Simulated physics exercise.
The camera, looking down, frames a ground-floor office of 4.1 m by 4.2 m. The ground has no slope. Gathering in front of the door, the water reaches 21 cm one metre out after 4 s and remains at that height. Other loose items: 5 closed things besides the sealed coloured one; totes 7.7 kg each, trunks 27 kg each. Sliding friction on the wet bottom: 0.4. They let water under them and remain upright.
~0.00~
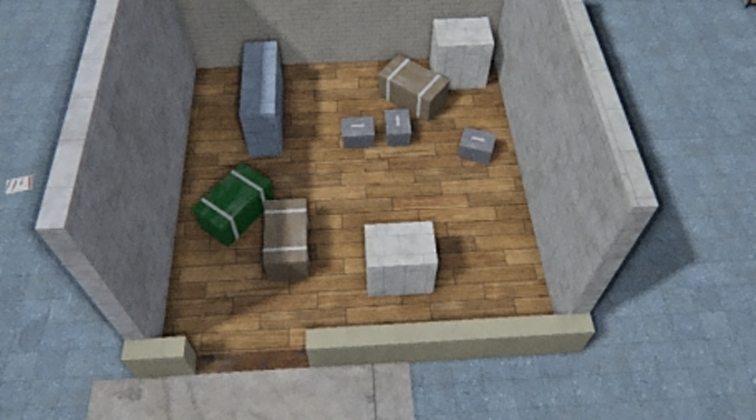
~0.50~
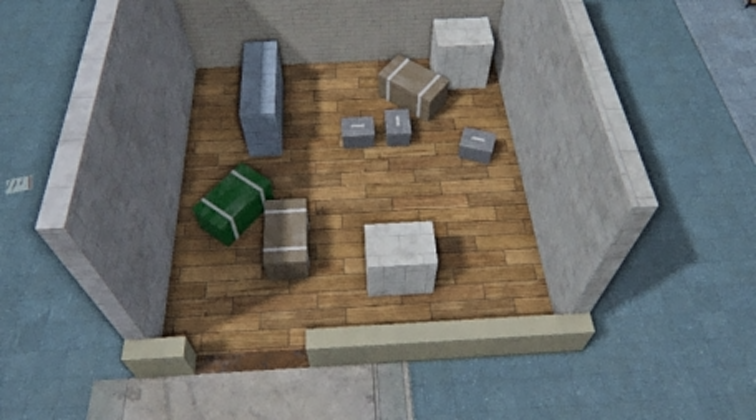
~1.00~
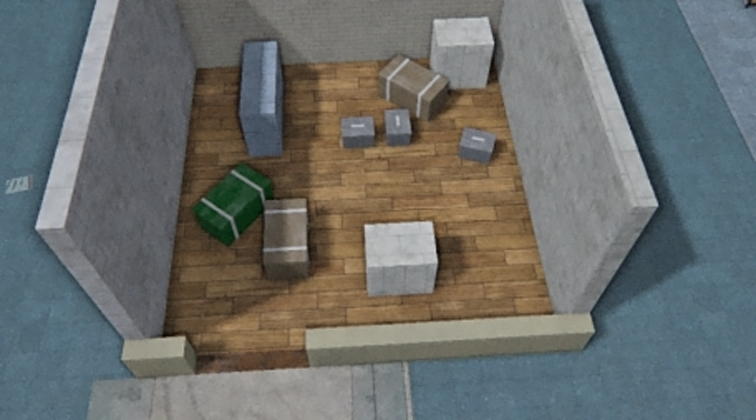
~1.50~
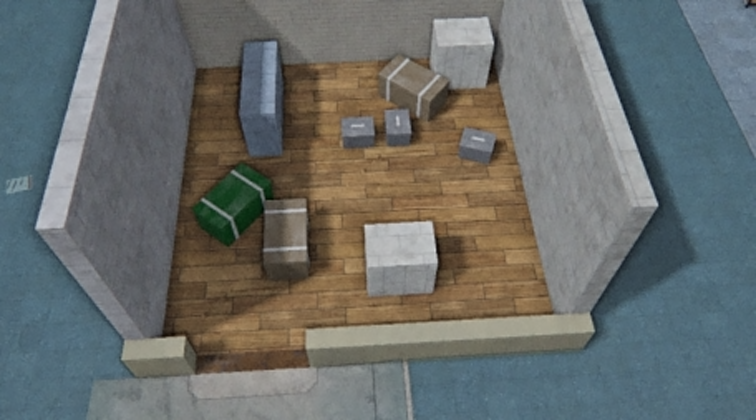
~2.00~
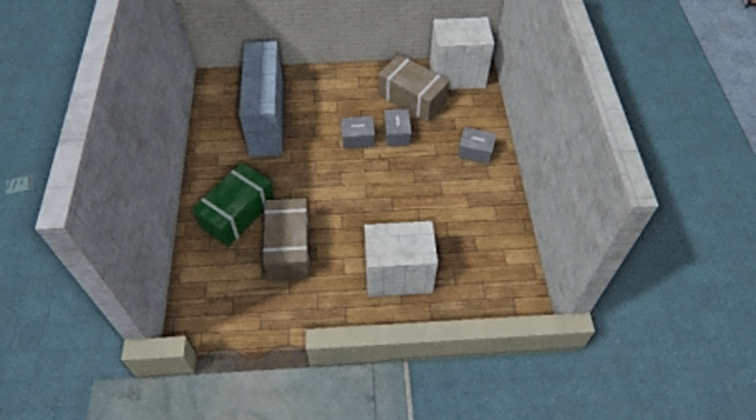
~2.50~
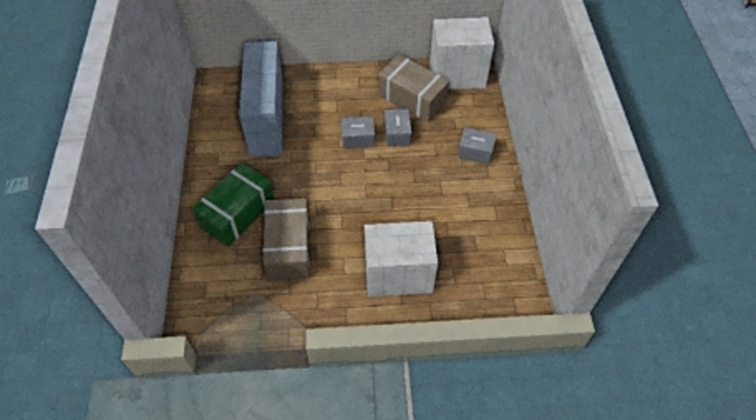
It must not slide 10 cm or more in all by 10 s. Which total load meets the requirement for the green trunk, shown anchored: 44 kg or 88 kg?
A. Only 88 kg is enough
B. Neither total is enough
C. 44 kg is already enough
A.
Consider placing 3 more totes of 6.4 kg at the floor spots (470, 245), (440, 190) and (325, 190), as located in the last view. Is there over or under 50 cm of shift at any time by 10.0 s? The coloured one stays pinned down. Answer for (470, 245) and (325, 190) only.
Those two come out inside the line and over the line, in that order.
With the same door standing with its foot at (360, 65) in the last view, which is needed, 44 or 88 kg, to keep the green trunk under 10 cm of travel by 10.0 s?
That way, the small mass suffices.
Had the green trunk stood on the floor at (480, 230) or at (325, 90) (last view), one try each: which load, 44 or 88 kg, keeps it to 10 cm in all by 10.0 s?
Going in order: Both weights work, heavier weight required.
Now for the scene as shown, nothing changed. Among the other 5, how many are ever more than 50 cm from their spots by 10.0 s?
My count gives 3.
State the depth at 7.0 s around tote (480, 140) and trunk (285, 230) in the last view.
2 and 5 cm.
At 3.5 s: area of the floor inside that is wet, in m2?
Wet: Near 2.0 m2.
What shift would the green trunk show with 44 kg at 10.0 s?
I'd put it at about 60 cm.
After 3.5 s the green trunk would be 0 cm from its start with 44 kg and 0 cm from its start with 88 kg; 2 cm of water round it then.
After 4.5 s the green trunk would be 0 cm from its start with 44 kg and 0 cm from its start with 88 kg; 6 cm of water round it then.
After 7.0 s the green trunk would be 56 cm from its start with 44 kg and 0 cm from its start with 88 kg; 8 cm of water round it then.
After 10.0 s the green trunk would be 69 cm from its start with 44 kg and 0 cm from its start with 88 kg; 8 cm of water round it then.
